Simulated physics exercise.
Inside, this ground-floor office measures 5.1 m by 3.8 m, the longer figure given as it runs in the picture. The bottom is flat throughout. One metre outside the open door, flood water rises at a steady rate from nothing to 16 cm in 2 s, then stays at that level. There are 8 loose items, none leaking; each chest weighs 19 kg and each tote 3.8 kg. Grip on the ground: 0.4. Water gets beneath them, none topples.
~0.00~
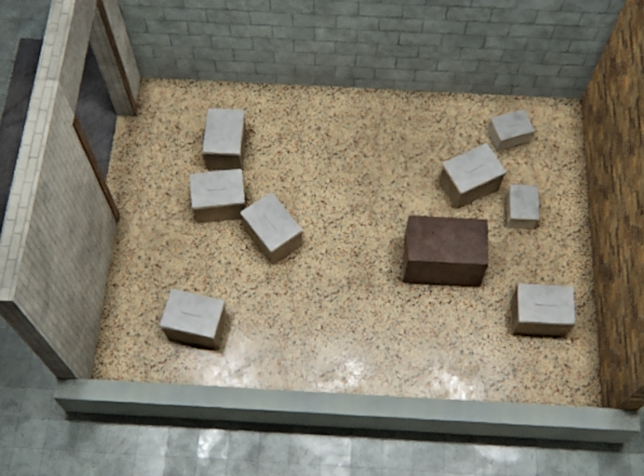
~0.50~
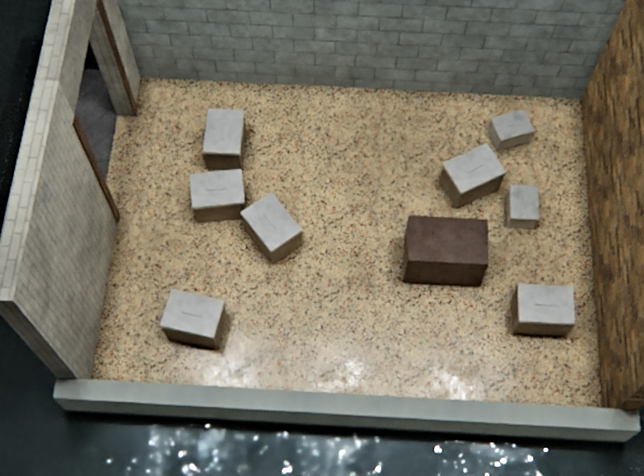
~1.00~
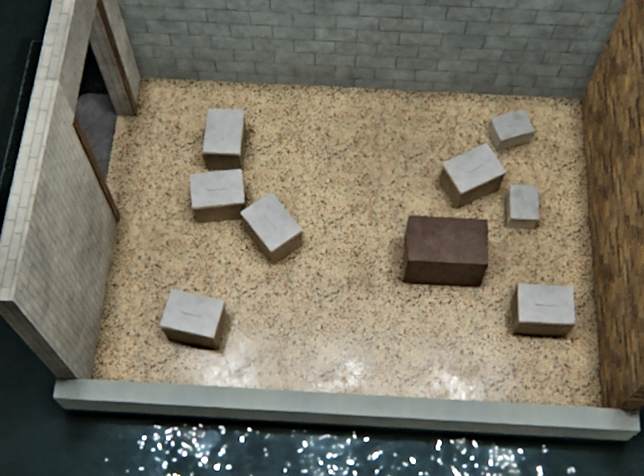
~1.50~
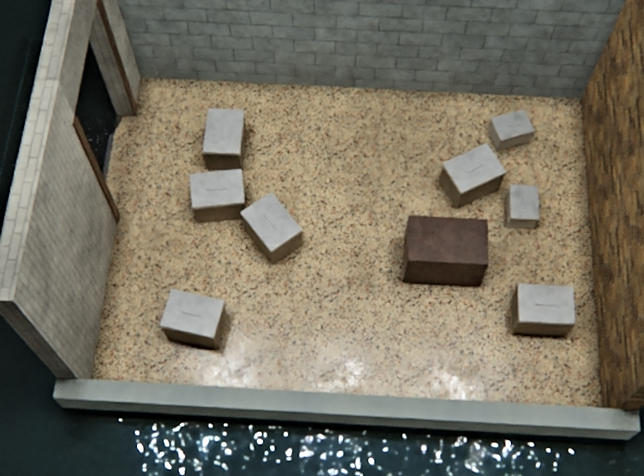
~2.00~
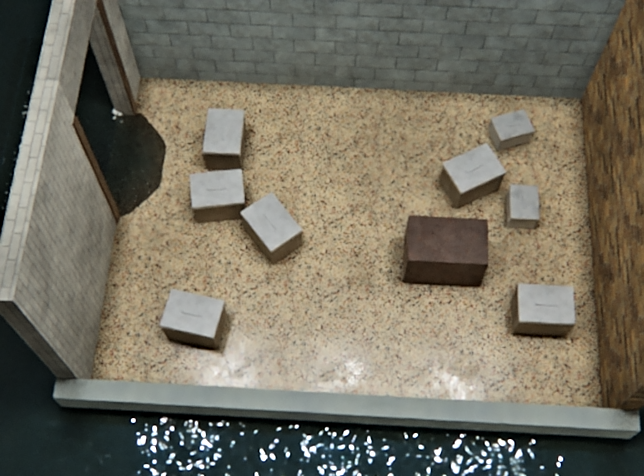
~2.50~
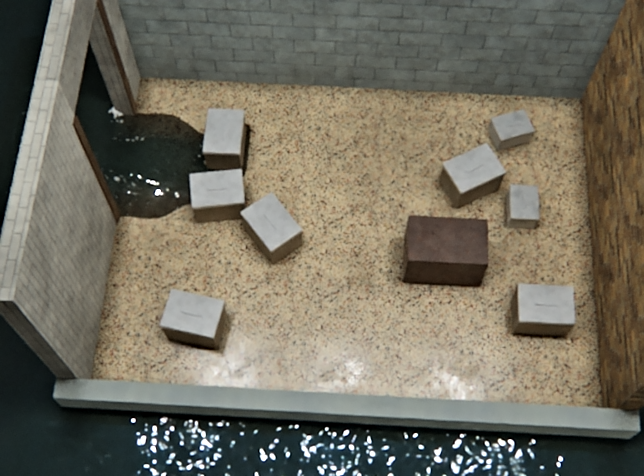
Dark water surrounded a walled room, then came in through the open doorway on the left and spread over the speckled floor to the nearest pale boxes, while none of the boxes moved.
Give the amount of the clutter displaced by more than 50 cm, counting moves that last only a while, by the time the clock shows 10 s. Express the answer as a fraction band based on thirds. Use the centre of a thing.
The band is one third to two thirds.
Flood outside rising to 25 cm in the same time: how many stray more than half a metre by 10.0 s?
Result: 7.
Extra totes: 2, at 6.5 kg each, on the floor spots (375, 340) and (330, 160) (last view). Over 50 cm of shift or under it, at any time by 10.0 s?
In turn: Less, more.
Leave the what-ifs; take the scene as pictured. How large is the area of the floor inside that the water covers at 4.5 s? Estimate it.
Roughly 8.5 m2 of it is wet.
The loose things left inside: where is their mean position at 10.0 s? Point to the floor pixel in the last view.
Centre of the remaining things: Roughly (406, 232).
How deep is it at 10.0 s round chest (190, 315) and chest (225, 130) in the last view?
Depths: Near 3 cm, then near 8 cm.
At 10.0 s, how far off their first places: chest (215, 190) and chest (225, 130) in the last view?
In that order: 20 cm, 250 cm.
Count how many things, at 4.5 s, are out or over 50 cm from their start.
Count then: 1.
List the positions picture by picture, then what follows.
A chest at (224, 131), on the bottom; a chest at (192, 313), on the bottom; 0.0 m2 under water; 0 of 8 have shifted, in the first picture.
A chest at (224, 131), on the bottom; a chest at (192, 313) rests on the ground; water covers 0.0 m2; 0 of 8 have shifted, in the second picture.
A chest at (224, 131), on the bottom; a chest at (192, 313) rests on the ground; water covers 0.0 m2; 0 of 8 have shifted, in the third picture.
A chest at (224, 131), on the bottom; a chest at (192, 313), on the bottom; water covers 0.0 m2; 0 of 8 have shifted, in the fourth picture.
A chest at (224, 131) rests on the ground; a chest at (192, 313), on the bottom; water covers 0.3 m2; 0 of 8 have shifted, in the fifth picture.
A chest at (224, 131) rests on the ground; a chest at (192, 313) rests on the ground; water covers 1.1 m2; 0 of 8 have shifted, in the sixth picture.
After 3.5 s 0 of 8 are over 50 cm from their spots; 0 afloat.
After 4.5 s 1 of 8 are over 50 cm from their spots; 0 afloat.
After 7.0 s 2 of 8 are over 50 cm from their spots; 0 afloat.
After 10.0 s 2 of 8 are over 50 cm from their spots, and 3 have been at some point; 2 afloat.
